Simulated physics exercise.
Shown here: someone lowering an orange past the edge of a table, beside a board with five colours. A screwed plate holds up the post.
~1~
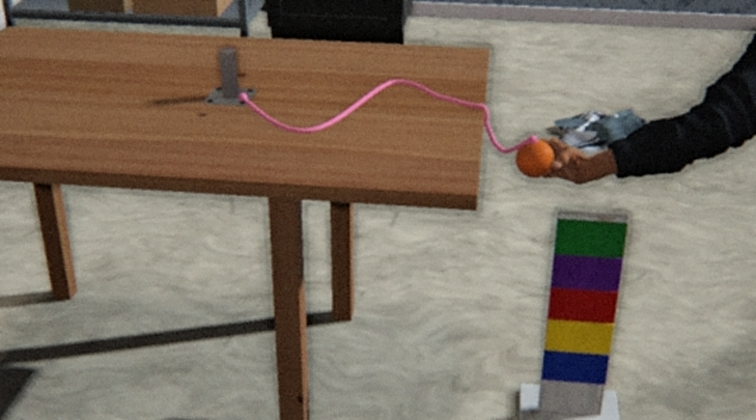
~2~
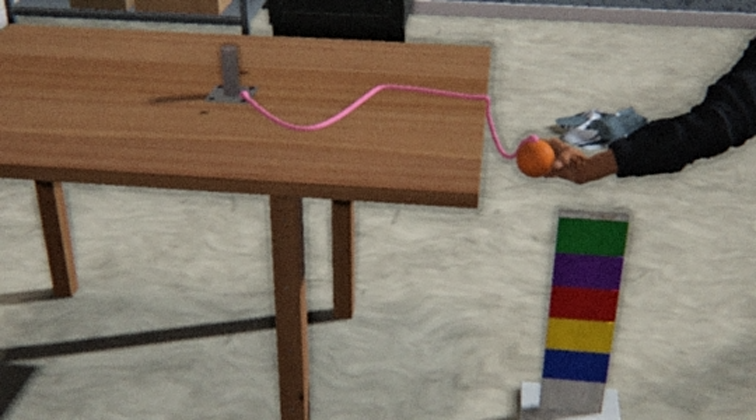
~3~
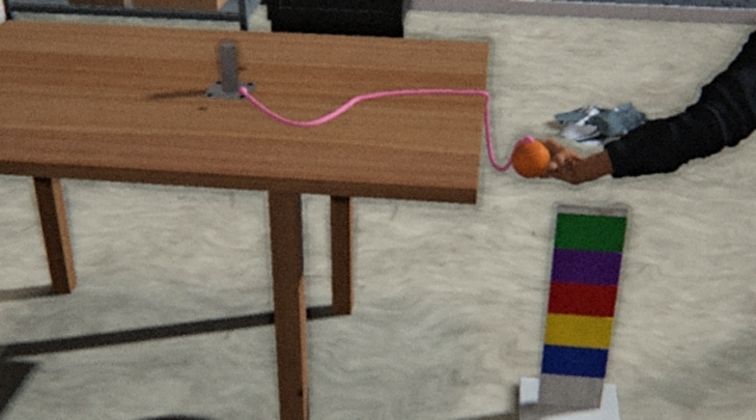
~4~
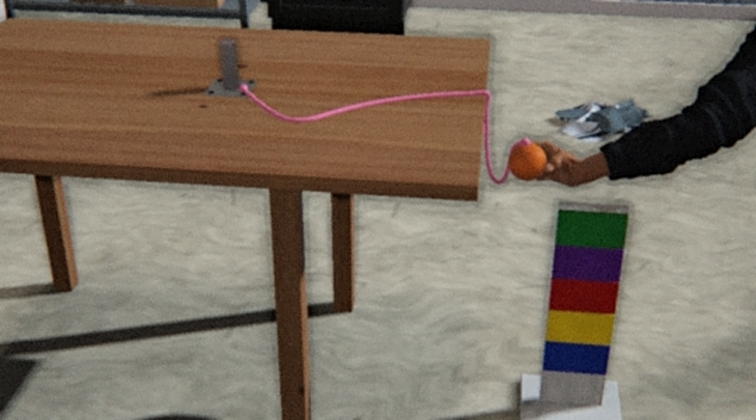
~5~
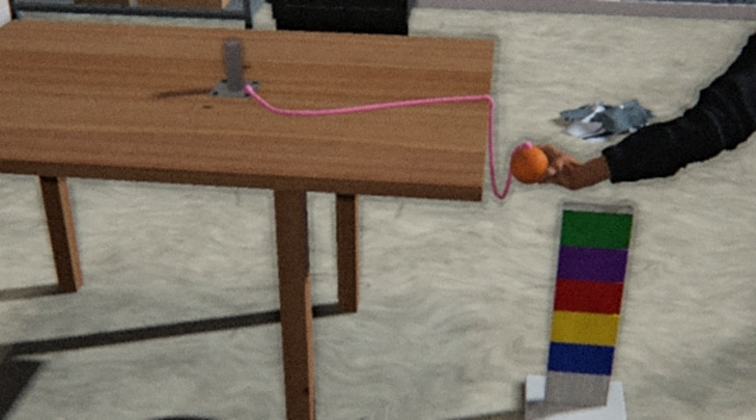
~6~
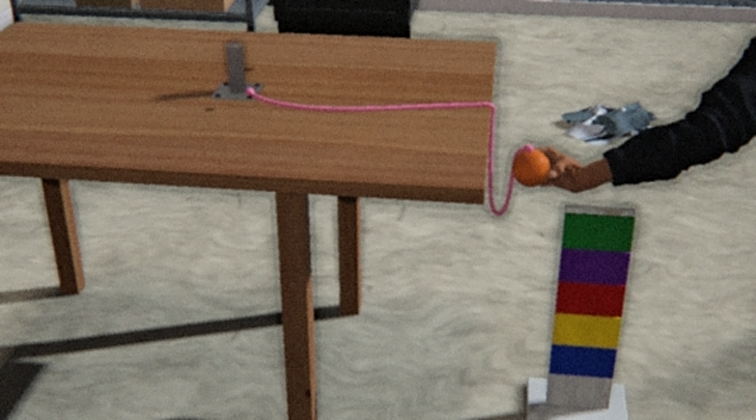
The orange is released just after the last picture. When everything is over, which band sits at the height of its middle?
The yellow one.
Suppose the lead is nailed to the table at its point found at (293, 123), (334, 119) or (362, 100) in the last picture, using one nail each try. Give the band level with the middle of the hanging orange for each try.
One try after another: Red, then red, then purple.
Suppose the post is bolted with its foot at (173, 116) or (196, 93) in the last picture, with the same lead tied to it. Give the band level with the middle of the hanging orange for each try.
Try one - red; try two - red.
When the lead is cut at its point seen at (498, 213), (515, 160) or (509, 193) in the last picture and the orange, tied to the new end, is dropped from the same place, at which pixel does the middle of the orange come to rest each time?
Roughly (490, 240), (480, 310), (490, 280).
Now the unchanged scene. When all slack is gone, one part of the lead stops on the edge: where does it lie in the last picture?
About (479, 105).
A little later, orange near (450, 291); level with red.
Next, orange near (495, 313); level with yellow.
When it is over, orange near (478, 315); level with yellow. Its middle rests at the yellow band.
